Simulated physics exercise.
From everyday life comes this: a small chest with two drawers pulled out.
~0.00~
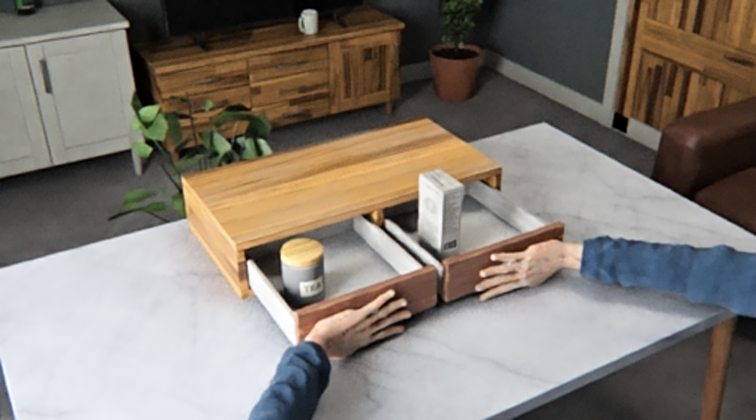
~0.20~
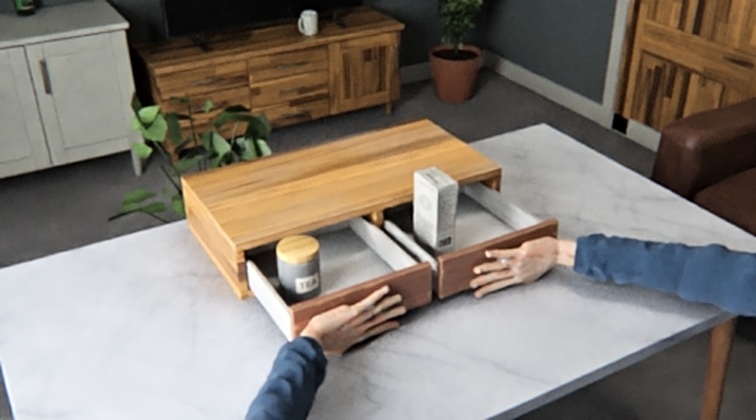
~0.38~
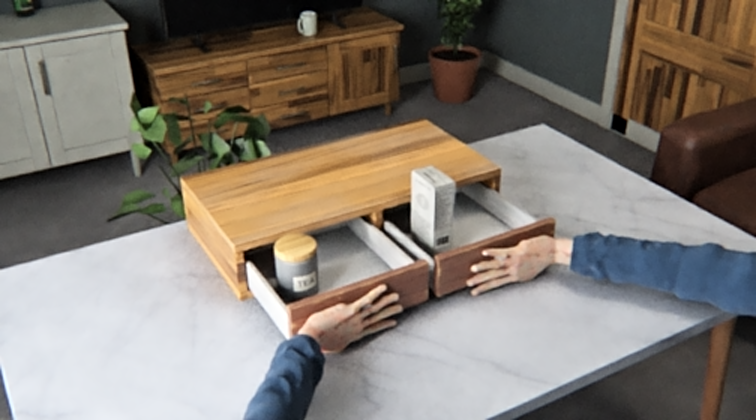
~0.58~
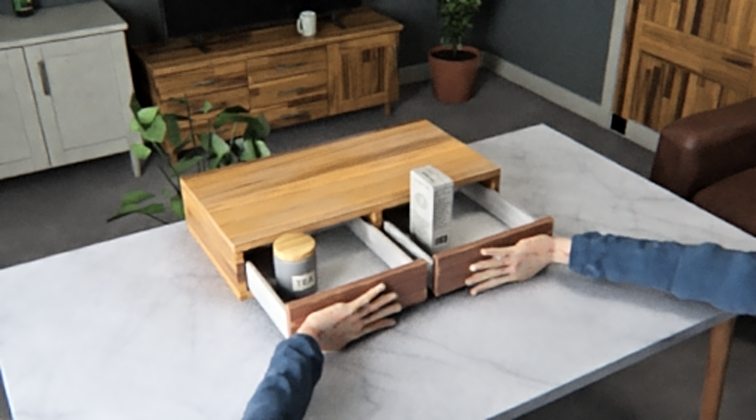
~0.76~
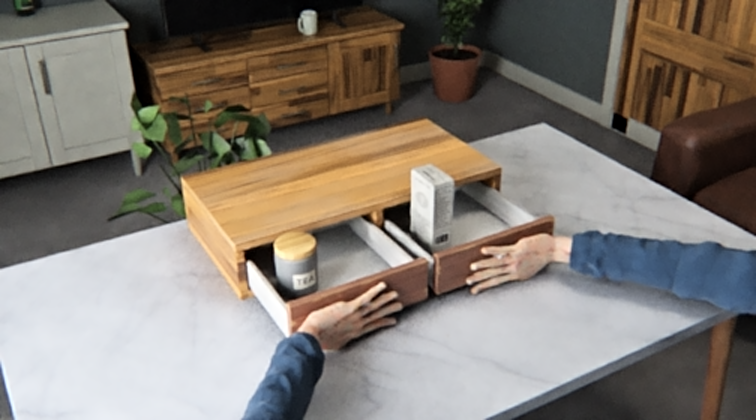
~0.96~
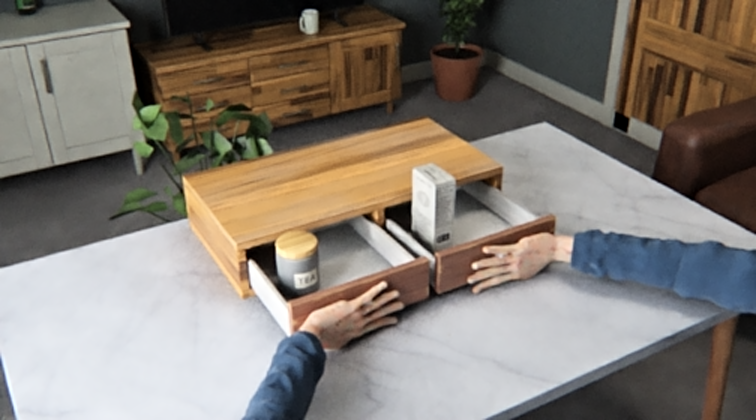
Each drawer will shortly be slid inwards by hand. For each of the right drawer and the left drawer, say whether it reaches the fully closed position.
As for the drawers, the right drawer falls short, the left drawer falls short.
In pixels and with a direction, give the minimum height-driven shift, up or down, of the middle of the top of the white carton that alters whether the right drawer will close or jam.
Going down, 40 pixels.
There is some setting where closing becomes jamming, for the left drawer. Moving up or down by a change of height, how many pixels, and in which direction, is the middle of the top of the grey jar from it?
12 pixels down.
By 1.32 s, right drawer starting in; left drawer starting in.
By 1.62 s, right drawer stopped, still ajar; left drawer about half in.
When it is over (5.0 s), the right drawer stays ajar; the left drawer stays ajar.
